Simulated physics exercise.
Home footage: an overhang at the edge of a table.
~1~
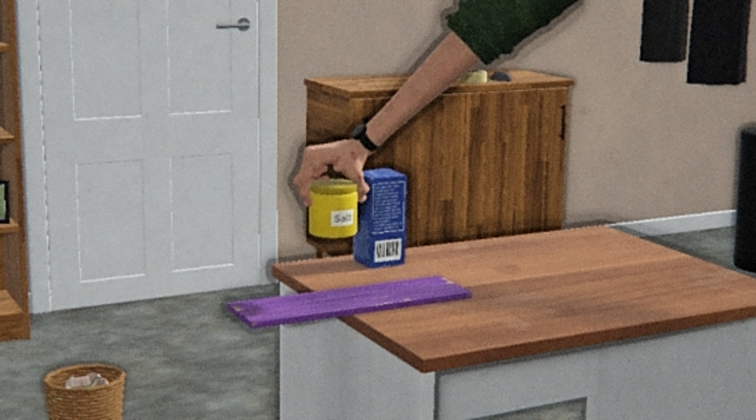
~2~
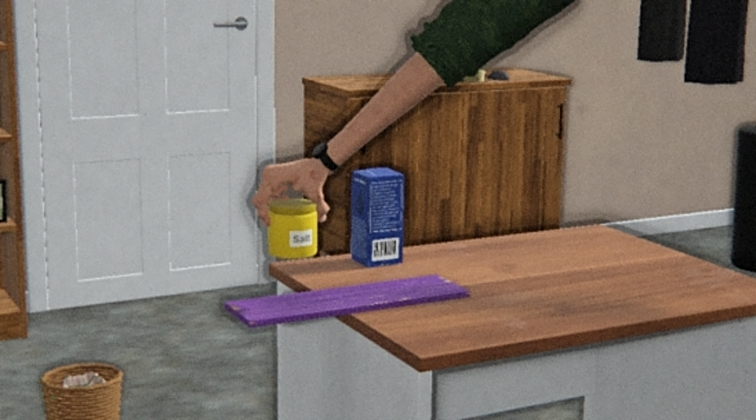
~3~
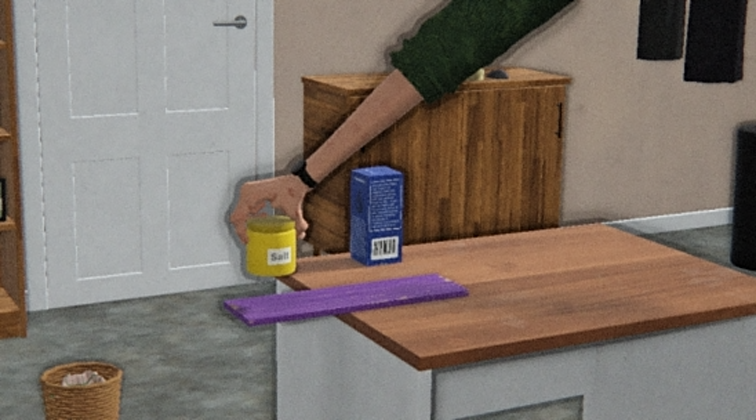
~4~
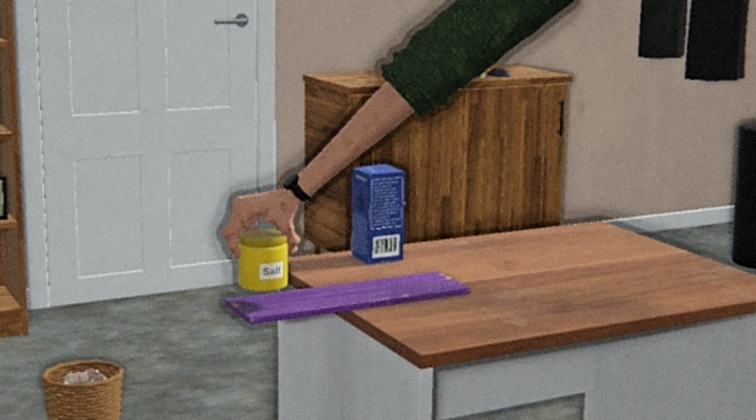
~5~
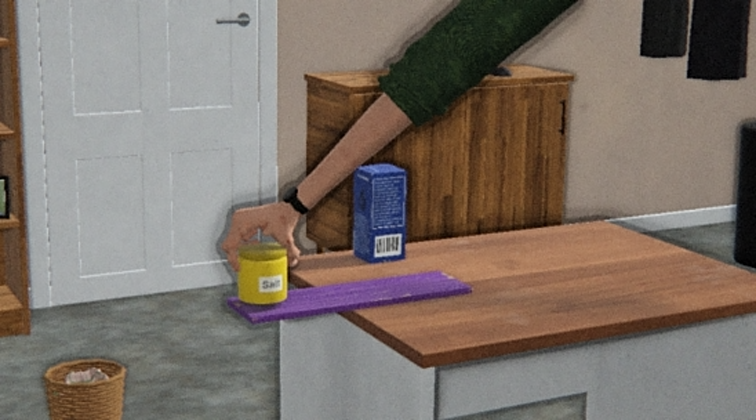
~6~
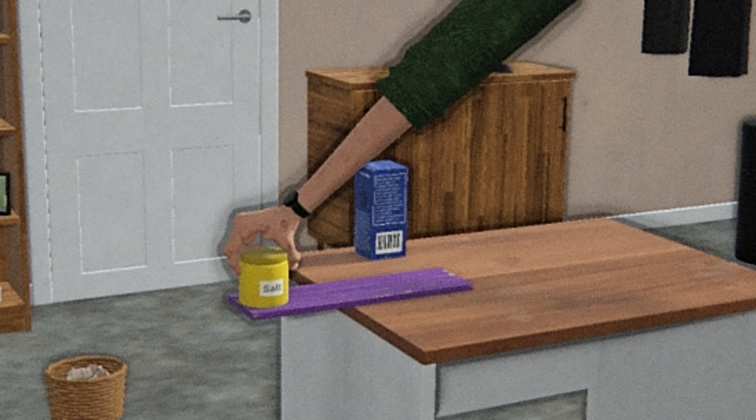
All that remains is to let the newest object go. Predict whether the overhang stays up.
Off the end.
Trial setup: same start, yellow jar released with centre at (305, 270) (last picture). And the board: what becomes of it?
Well, it simply tumbles down.
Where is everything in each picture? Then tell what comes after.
In the first picture, coming down; yellow jar (333, 208); blue carton (380, 218).
In the second picture, coming down; yellow jar (292, 228); blue carton (377, 217).
In the third picture, coming down; yellow jar (271, 245); blue carton (377, 216).
In the fourth picture, coming down; yellow jar (263, 260); blue carton (378, 214).
In the fifth picture, coming down; yellow jar (262, 273); blue carton (380, 213).
In the sixth picture, in place under the hand; yellow jar (263, 277); blue carton (381, 210).
Then, 0.40 s after the last picture, yellow jar now down on the floor or falling; purple board tipped 70° from how it was.
Then, 0.60 s after the last picture, purple board now down on the floor or falling.
Then, 0.70 s after the last picture, things are still on the move.
Then, 0.80 s after the last picture, as before.
By the end, down on the floor or falling, yellow jar and purple board; blue carton in place. The board tips off the edge.
